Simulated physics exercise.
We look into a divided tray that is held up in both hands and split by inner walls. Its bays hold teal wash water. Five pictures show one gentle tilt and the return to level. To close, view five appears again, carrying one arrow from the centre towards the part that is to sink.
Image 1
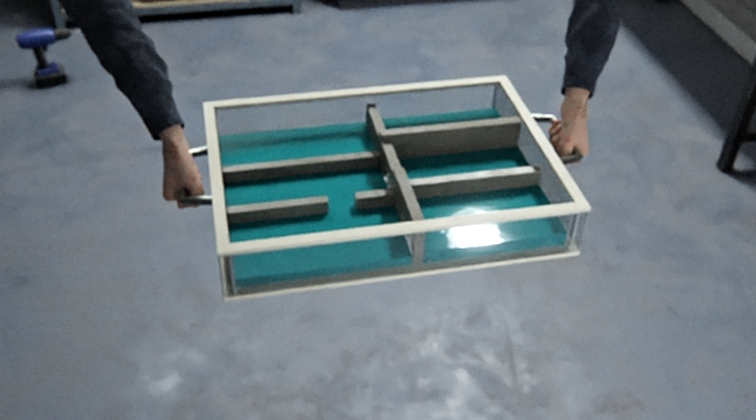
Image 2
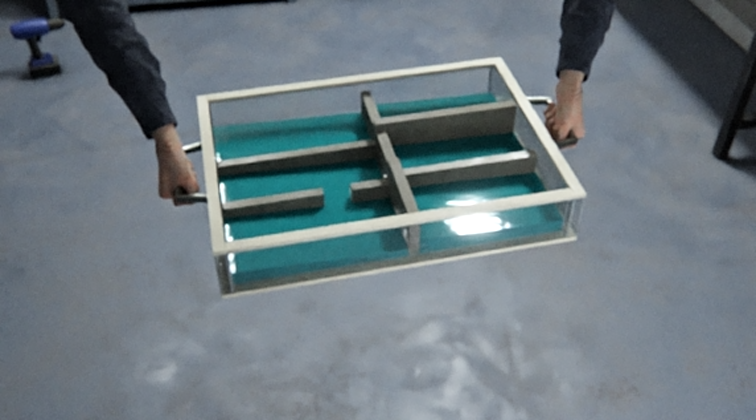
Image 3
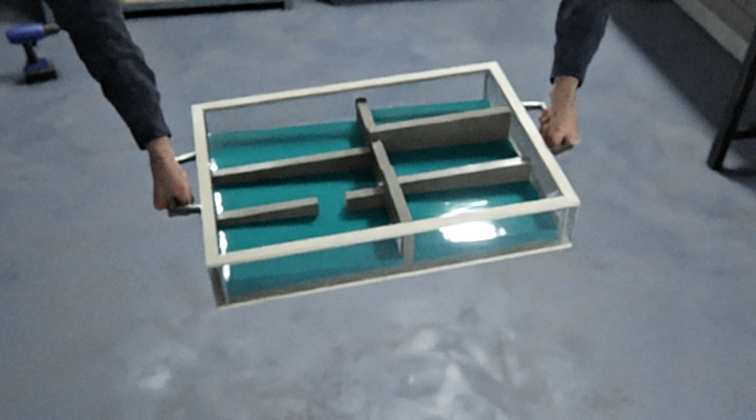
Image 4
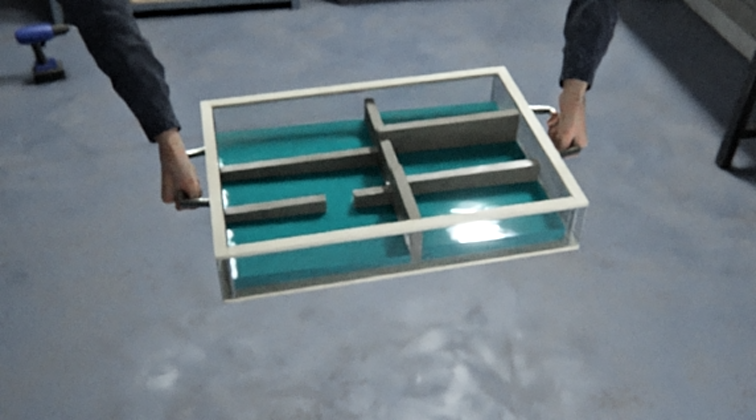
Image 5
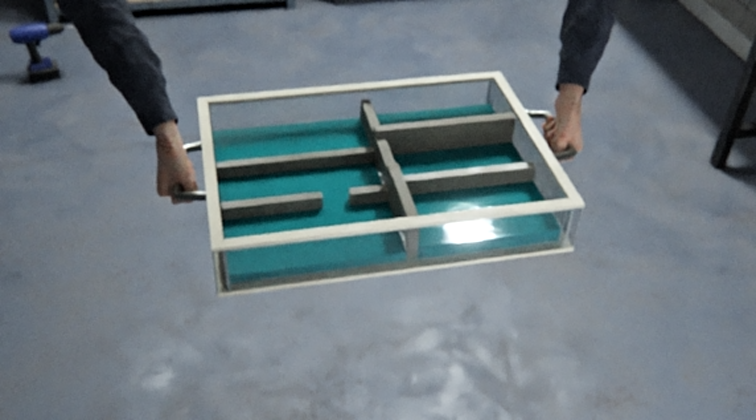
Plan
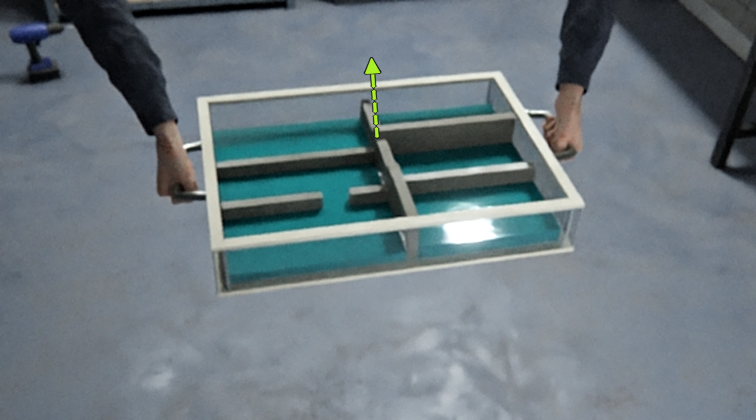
In a dim room with a bluish-grey floor, two hands hold a clear-sided, pale-rimmed tray of teal liquid, divided by inner walls, roughly level. The hands tilt it slightly down toward the front left, then ease it back to level, the liquid staying within its bays.
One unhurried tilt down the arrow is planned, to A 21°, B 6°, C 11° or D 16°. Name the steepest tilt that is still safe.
The limit is A.
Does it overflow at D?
No, not at all.
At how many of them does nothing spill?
All of them.
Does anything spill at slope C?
No, not at all.
The arrow ends at (371, 63).
If A is chosen, nothing spills; the back left bay holds the most.
If B is chosen, nothing spills; the back left bay holds the most.
If C is chosen, nothing spills; the back left bay holds the most.
If D is chosen, nothing spills; the back left bay holds the most.
